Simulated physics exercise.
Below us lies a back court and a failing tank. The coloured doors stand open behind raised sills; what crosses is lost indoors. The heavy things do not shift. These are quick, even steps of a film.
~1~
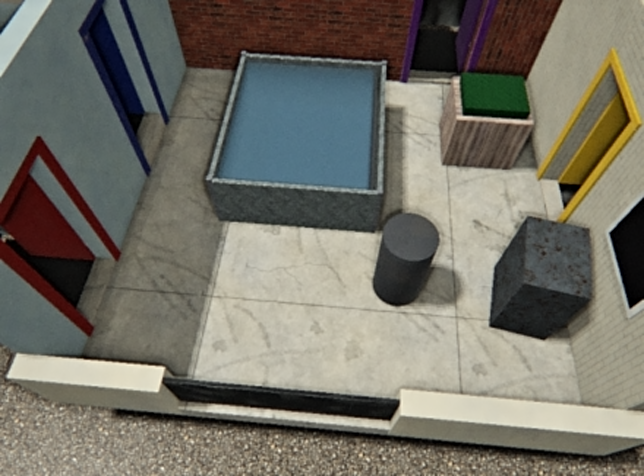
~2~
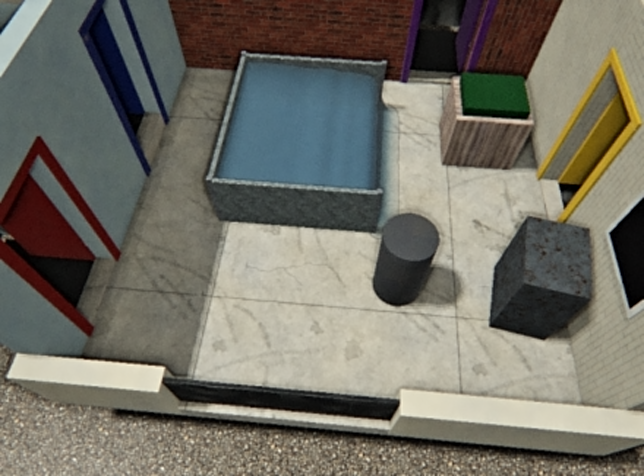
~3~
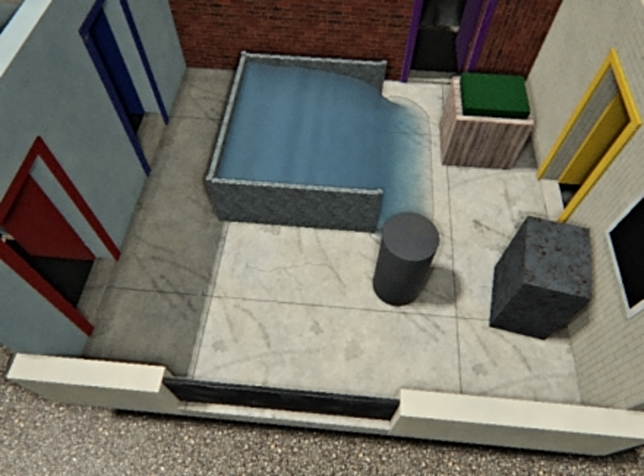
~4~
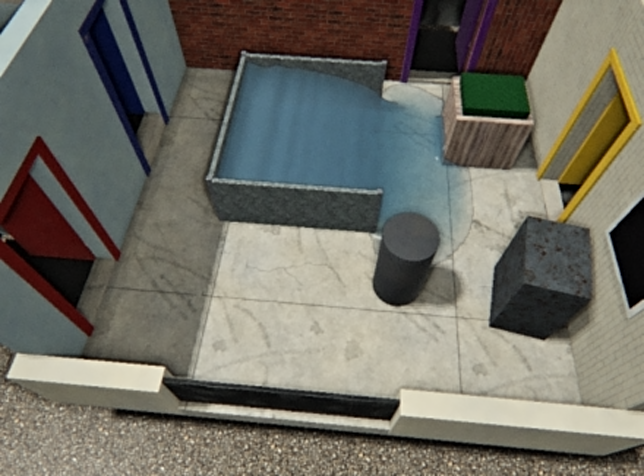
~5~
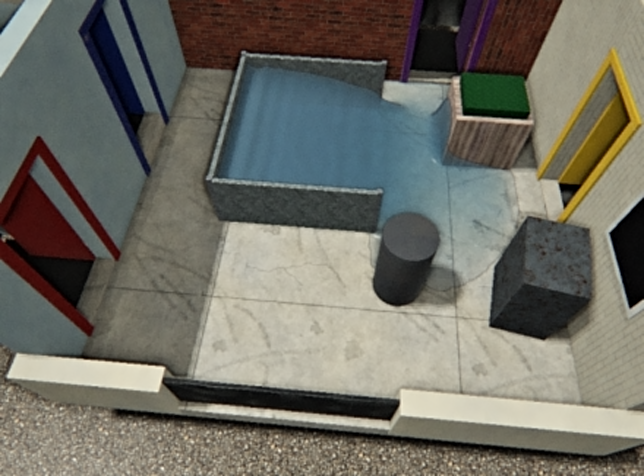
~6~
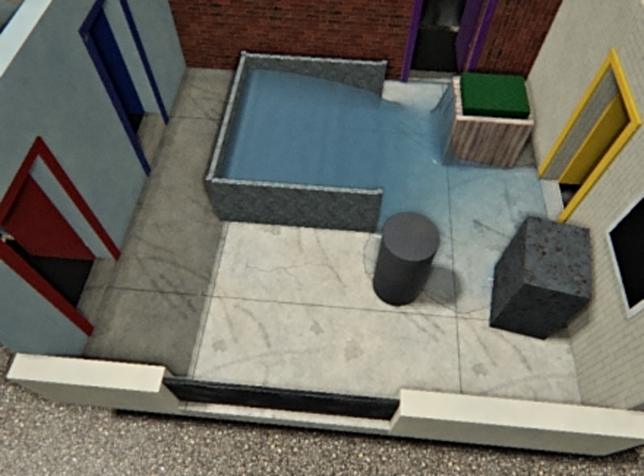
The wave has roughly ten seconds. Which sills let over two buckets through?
In the end: The yellow door takes more than that; the blue door stays under that; the red door takes more than that; the purple door takes more than that.
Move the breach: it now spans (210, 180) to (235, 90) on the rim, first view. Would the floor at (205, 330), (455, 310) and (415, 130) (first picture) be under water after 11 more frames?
In turn: Wet, not flooded, clear.
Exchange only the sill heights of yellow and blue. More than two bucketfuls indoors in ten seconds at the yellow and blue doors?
In short: The yellow door is over, the blue door passes that mark.
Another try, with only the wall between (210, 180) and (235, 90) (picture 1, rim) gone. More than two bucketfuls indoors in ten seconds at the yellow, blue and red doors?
In short: Yellow floods; blue goes over; red is over.
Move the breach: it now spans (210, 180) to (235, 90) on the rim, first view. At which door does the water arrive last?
That is the yellow-painted one.
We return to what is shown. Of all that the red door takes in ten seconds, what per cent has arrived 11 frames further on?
Roughly 0 per cent.
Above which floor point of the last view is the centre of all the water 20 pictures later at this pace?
Roughly at (409, 200).
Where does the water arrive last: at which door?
The door marked blue.
A moment on, water covers 35 % of the floor; the yellow door far over two buckets in, the blue door not reached, the red door not reached, the purple door over two buckets in.
Next, water covers 45 % of the floor; the yellow door far over two buckets in, the blue door not reached, the red door not reached, the purple door far over two buckets in.
Then, water covers 60 % of the floor; the yellow door far over two buckets in, the blue door not reached, the red door not reached, the purple door far over two buckets in.
Later, water covers 95 % of the floor; the yellow door far over two buckets in, the blue door wet at the sill, nothing in, the red door under two buckets in, the purple door far over two buckets in.
In the end, water covers 100 % of the floor; the yellow door far over two buckets in, the blue door wet at the sill, nothing in, the red door over two buckets in, the purple door far over two buckets in.
